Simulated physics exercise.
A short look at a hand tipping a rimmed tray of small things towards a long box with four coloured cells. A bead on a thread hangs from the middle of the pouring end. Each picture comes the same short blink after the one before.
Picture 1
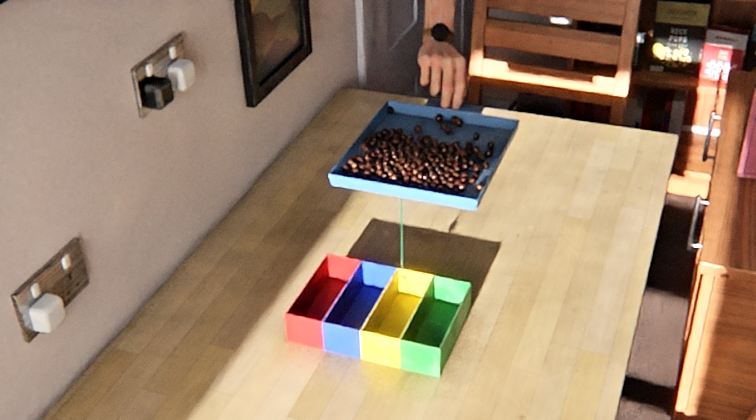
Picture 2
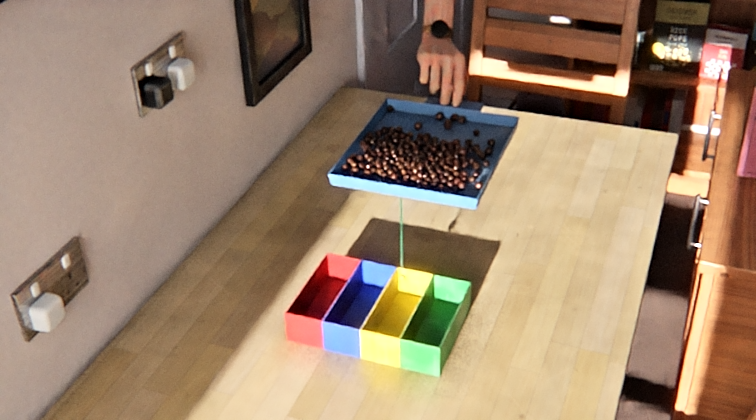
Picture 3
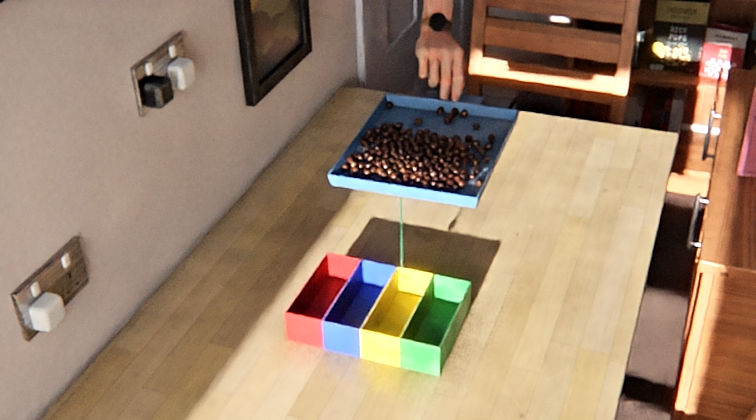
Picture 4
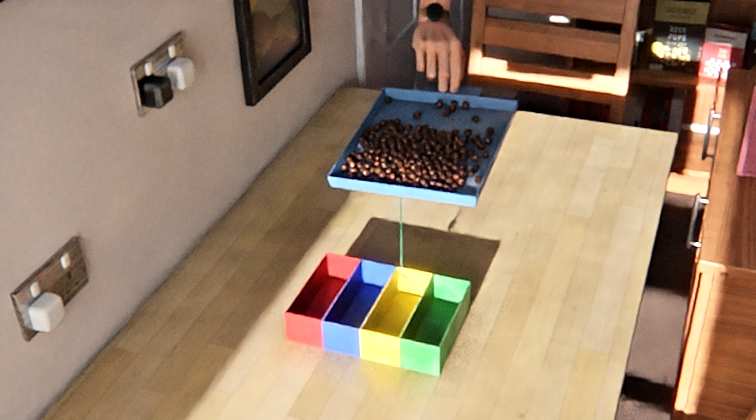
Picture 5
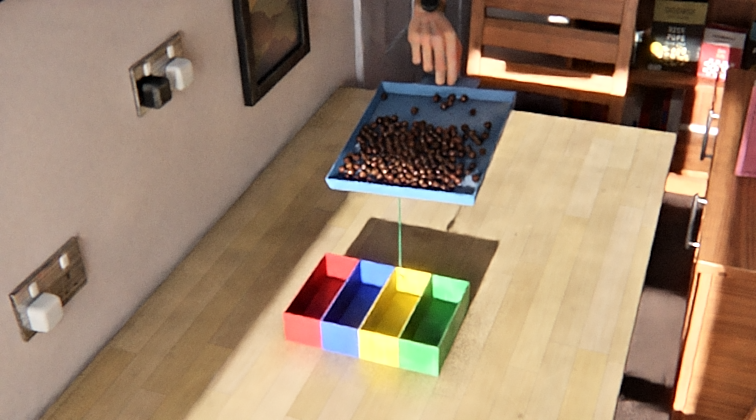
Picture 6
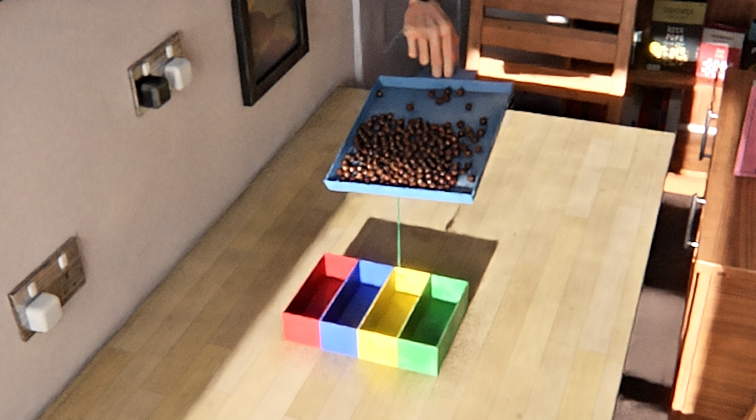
At first, a hand holds the far edge of a nearly level blue tray of chocolate balls above a box with red, blue, yellow and green cells. The hand gradually raises that edge, tilting the tray towards its near left corner, and the balls begin shifting towards the lower end.
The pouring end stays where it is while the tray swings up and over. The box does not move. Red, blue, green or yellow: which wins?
Most goes to the red cell.
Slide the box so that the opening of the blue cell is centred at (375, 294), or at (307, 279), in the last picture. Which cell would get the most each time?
At the first place that red cell, at the second the yellow cell.
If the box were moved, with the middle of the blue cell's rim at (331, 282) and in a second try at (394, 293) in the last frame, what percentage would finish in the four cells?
Near 90 % and 40 %.
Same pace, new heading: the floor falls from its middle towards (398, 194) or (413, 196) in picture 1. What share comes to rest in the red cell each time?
The first gives 20 %, the second 0 %.
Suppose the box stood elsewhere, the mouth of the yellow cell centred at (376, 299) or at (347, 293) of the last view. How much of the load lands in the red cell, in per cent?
First some 20, then 0 per cent.
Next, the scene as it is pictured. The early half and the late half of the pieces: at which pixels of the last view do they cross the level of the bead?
First near (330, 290), later near (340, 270).
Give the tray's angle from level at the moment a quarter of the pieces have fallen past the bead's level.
Roughly 85°.
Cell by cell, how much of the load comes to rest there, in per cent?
About: Red cell 50, blue cell 30, yellow cell 10, green cell 0 per cent.
Just after the last frame, tray tipped steeply; almost all on the tray; just a few falling or outside the box.
A moment on, tray tipped right over; about a tenth on the tray; roughly a third in the red cell; roughly a quarter in the blue cell; about a tenth in the yellow cell; just a few in the green cell; roughly a quarter falling or outside the box.
Further on, tray tipped past a quarter turn; roughly half in the red cell; roughly a quarter in the blue cell; about a tenth in the yellow cell; just a few in the green cell; about a tenth falling or outside the box.
When it is over, tray tipped past a quarter turn; roughly half in the red cell; roughly a quarter in the blue cell; about a tenth in the yellow cell; just a few in the green cell; about a tenth outside the box.
